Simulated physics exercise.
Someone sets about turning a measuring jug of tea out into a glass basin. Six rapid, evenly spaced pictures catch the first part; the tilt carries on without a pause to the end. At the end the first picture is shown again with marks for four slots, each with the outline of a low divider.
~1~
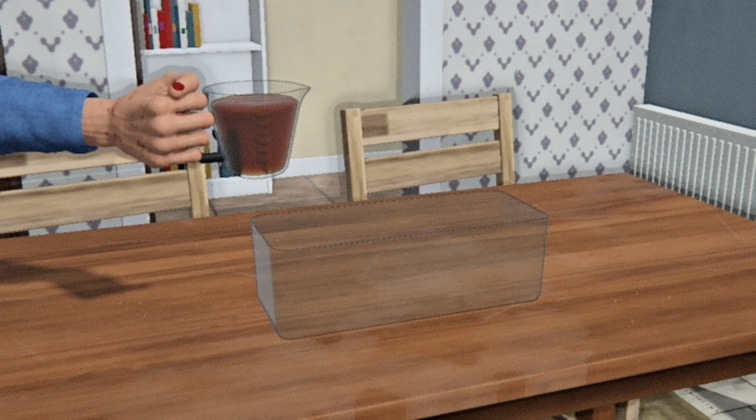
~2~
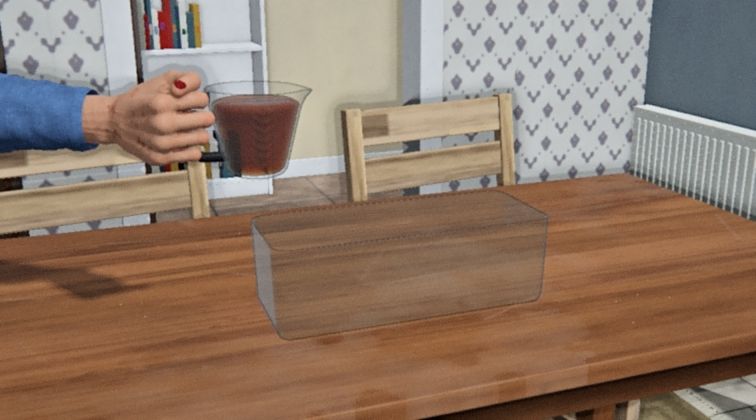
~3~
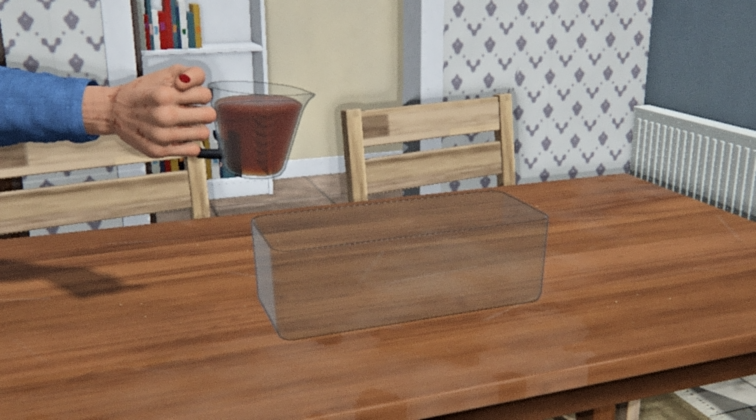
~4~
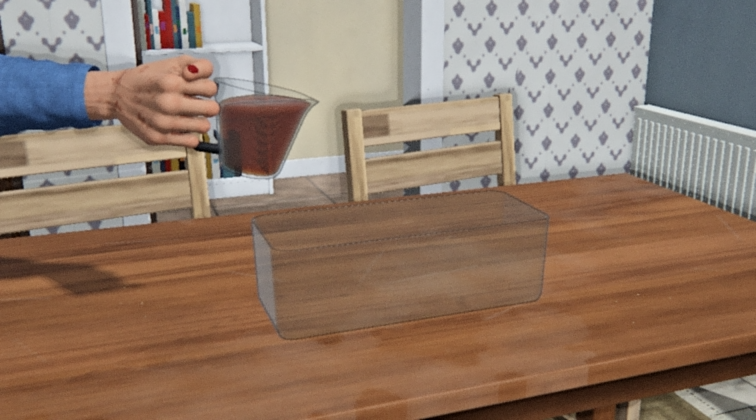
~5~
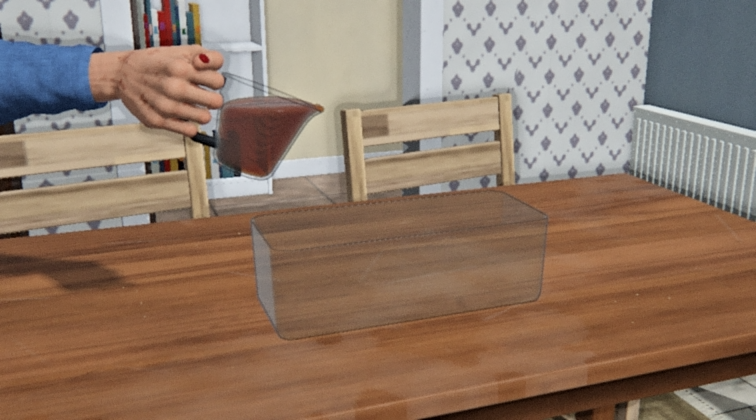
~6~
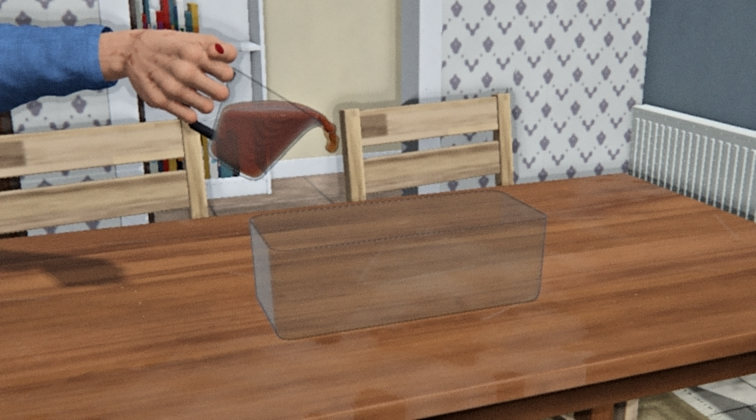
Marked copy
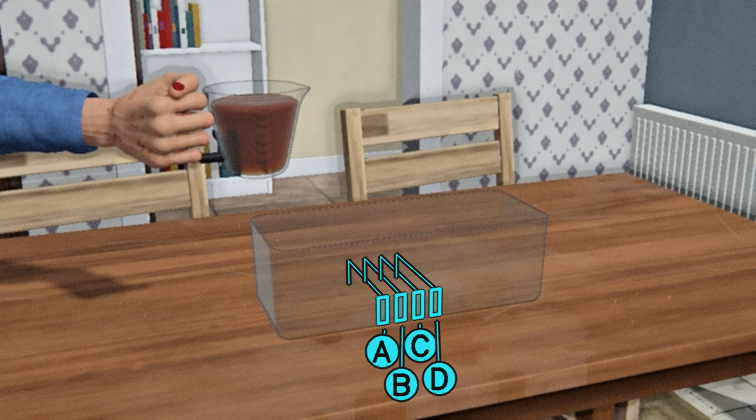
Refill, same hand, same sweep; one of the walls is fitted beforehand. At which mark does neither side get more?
A beats the others.
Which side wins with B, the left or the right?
More ends on the left.
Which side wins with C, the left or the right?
The left side.
On the marked copy, A at (384, 330); B at (402, 327); C at (419, 324); D at (437, 321).
With A, about 50 % ends left of the wall and 50 % right of it.
With B, about 82 % ends left of the wall and 16 % right of it.
With C, about 92 % ends left of the wall and 6 % right of it.
With D, about 90 % ends left of the wall and 9 % right of it.
